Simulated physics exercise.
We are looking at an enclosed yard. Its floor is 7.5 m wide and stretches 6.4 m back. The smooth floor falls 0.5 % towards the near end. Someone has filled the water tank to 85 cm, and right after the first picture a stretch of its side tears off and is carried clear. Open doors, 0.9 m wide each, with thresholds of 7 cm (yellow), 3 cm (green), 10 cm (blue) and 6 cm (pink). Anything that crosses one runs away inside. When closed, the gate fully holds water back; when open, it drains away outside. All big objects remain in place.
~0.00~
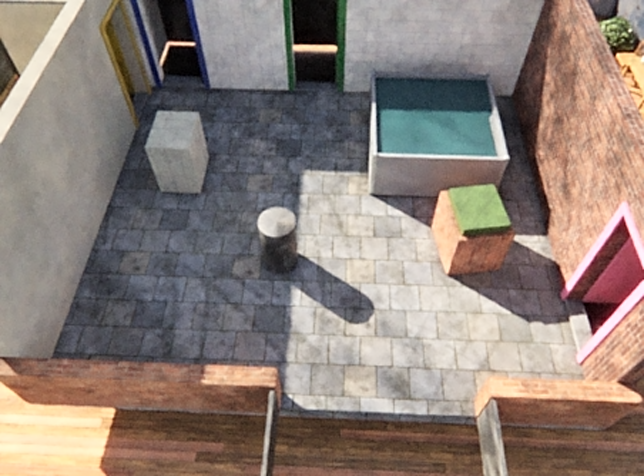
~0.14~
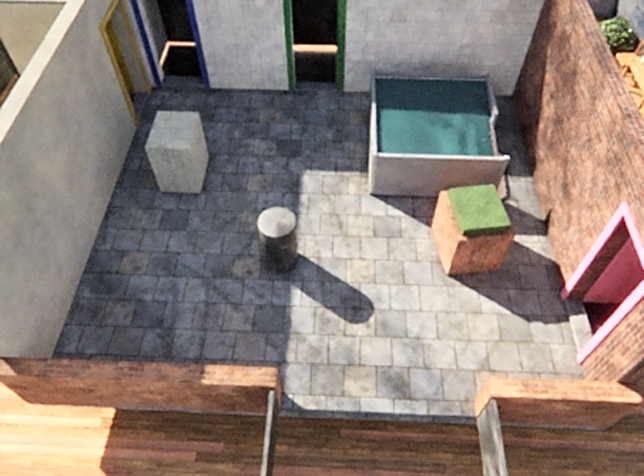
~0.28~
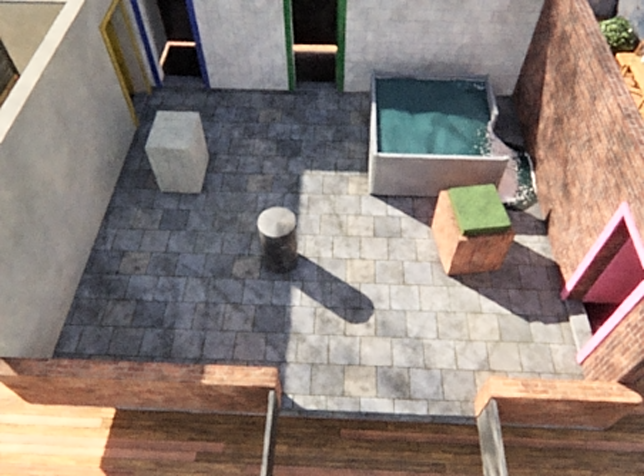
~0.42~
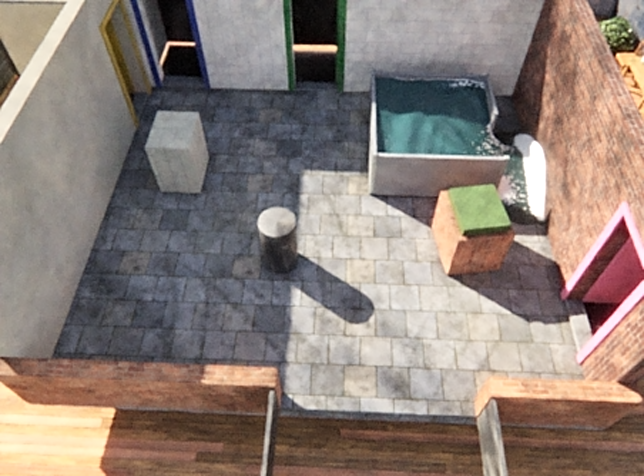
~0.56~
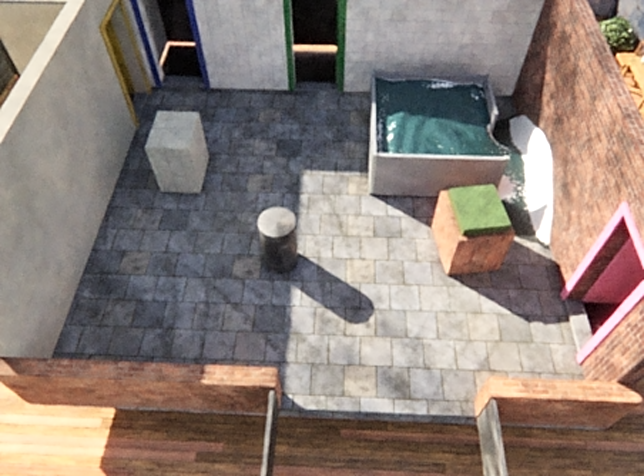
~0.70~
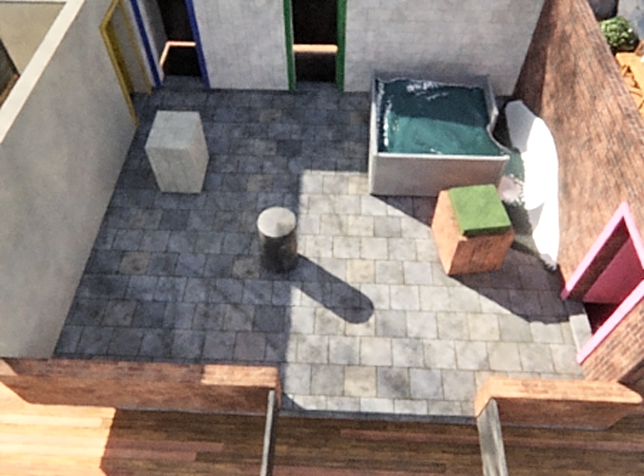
Water pouring from the broken right side of a tank, spreading along the brick wall behind a grass-topped block in a paved yard.
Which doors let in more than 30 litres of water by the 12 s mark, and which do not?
By then, the yellow door lets in more than that, the green door lets in more than that, the blue door does not, the pink door lets in more than that.
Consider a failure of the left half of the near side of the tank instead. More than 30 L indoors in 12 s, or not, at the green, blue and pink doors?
Here's how it goes: Green falls short, blue falls short, pink falls short.
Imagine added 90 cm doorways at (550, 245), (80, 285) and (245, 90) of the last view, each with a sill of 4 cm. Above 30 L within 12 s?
Note, doorways in listed order: Goes beyond, goes beyond, stays short.
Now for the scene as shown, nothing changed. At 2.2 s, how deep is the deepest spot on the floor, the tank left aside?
Max around 51 cm.
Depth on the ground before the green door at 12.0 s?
Roughly 3.5 cm deep.
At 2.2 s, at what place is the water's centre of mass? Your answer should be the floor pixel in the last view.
I'd put it close to (462, 177).
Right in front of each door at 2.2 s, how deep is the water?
You'd see yellow at 0 cm, green at 2 cm, blue at 0 cm and pink at 8 cm.
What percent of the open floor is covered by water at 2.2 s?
Near 25 per cent is wet.
After 1.4 s water covers 15 % of the floor and is deepest (68 cm) near (519, 175); yellow door not reached, green door not reached, blue door not reached, pink door 7 cm at the sill, 0 L in.
After 2.2 s water covers 25 % of the floor and is deepest (51 cm) near (510, 98); yellow door not reached, green door 2 cm at the sill, 0 L in, blue door not reached, pink door 8 cm at the sill, 1 L in.
After 3.5 s water covers 45 % of the floor and is deepest (37 cm) near (519, 175); yellow door not reached, green door 9 cm at the sill, 15 L in, blue door 3 cm at the sill, 0 L in, pink door 14 cm at the sill, 16 L in.
After 7.0 s water covers 90 % of the floor and is deepest (20 cm) near (519, 175); yellow door 12 cm at the sill, 111 L in, green door 6 cm at the sill, 56 L in, blue door 5 cm at the sill, 0 L in, pink door 9 cm at the sill, 77 L in.
After 12.0 s water covers 100 % of the floor and is deepest (12 cm) near (521, 183); yellow door 7 cm at the sill, 134 L in, green door 4 cm at the sill, 69 L in, blue door 7 cm at the sill, 1 L in, pink door 6 cm at the sill, 102 L in.
